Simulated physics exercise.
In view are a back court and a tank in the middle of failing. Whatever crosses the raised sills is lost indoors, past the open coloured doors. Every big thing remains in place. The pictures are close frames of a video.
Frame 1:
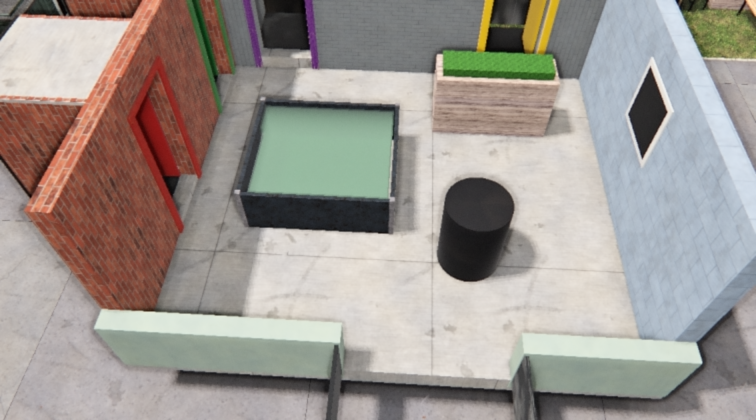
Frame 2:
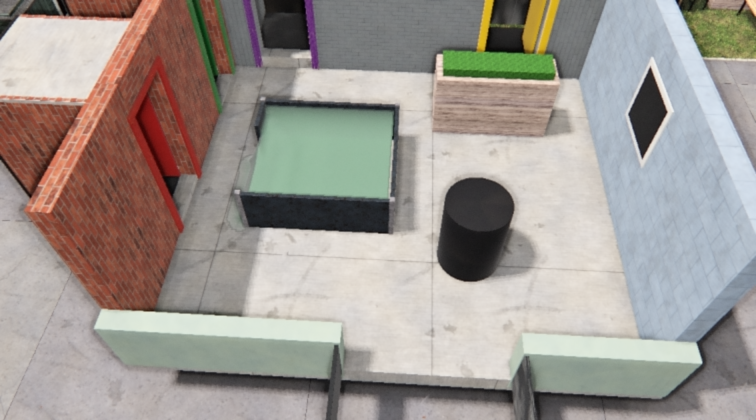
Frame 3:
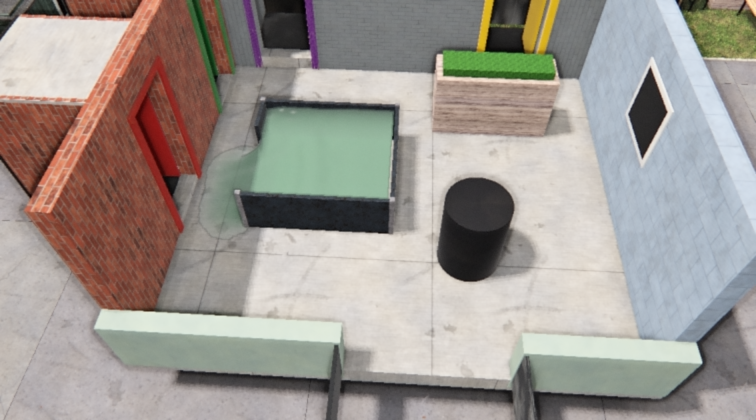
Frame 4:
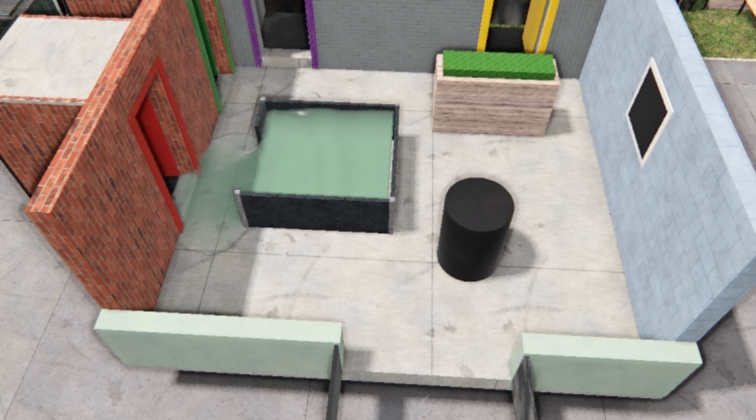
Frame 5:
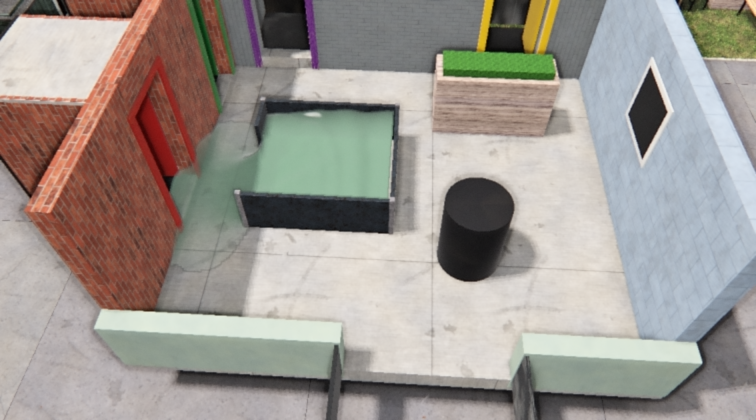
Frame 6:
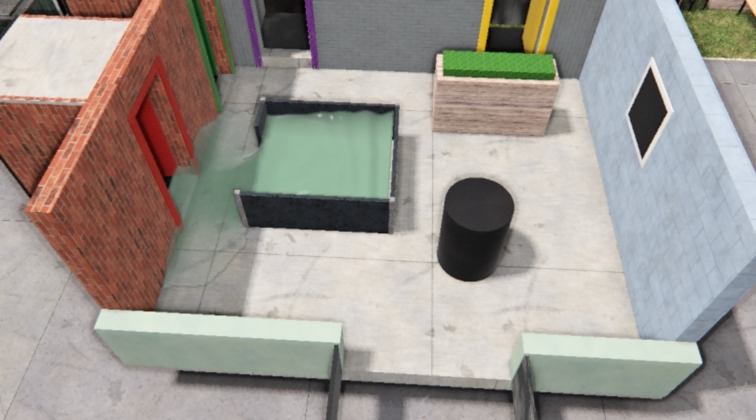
Green water sits still in a square, dark-walled tank in a paved court, between a brick wall and a black cylinder. The tank's left side opens, and water pours out through the gap, spreading across the paving to the red-framed doorway in the brick wall while the level inside drops slightly.
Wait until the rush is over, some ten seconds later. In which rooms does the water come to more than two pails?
The green door tips over the cap there; the yellow door stays at or under the cap there; the purple door stays at or under the cap there; the red door tips over the cap there.
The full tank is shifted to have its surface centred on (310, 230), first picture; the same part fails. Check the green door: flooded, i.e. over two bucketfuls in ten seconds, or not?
Result for green: It tops the limit.
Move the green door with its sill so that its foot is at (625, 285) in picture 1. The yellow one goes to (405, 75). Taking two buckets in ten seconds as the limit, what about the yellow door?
Answer: Yellow is not flooded.
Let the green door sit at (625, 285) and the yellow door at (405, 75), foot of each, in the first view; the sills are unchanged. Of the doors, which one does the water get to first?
The first to get wet is the red one.
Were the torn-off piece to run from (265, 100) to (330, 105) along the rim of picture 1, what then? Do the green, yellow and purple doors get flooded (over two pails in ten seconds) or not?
So, taking them in turn: Green door tops the limit, yellow door tops the limit, purple door tops the limit.
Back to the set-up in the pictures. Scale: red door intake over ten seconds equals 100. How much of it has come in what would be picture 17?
My estimate: Close to 65 per cent.
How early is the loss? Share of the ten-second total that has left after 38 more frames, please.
I'd estimate some 90 per cent.
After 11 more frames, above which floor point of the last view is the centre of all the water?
About (283, 185).
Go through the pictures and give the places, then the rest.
The first picture shows still water in the water tank at (323, 150).
In the second picture, the front is at a hidden place, out from the gap at (255, 179).
In the third picture, water pours out at (256, 181) and has run to (221, 158).
In the fourth picture, the front is at (180, 236), out from the gap at (256, 182).
In the fifth picture, water pours out at (256, 182) and has run to (172, 261).
In the sixth picture, water pours out at (256, 182) and has run to (166, 280).
A moment on, water covers 15 % of the floor; the green door wet at the sill, nothing in, the yellow door not reached, the purple door not reached, the red door far over two buckets in.
Next, water covers 25 % of the floor; the green door under two buckets in, the yellow door not reached, the purple door wet at the sill, nothing in, the red door far over two buckets in.
Then, water covers 50 % of the floor; the green door under two buckets in, the yellow door not reached, the purple door wet at the sill, nothing in, the red door far over two buckets in.
Later, water covers 80 % of the floor; the green door over two buckets in, the yellow door wet at the sill, nothing in, the purple door wet at the sill, nothing in, the red door far over two buckets in.
In the end, water covers 95 % of the floor; the green door over two buckets in, the yellow door wet at the sill, nothing in, the purple door wet at the sill, nothing in, the red door far over two buckets in.
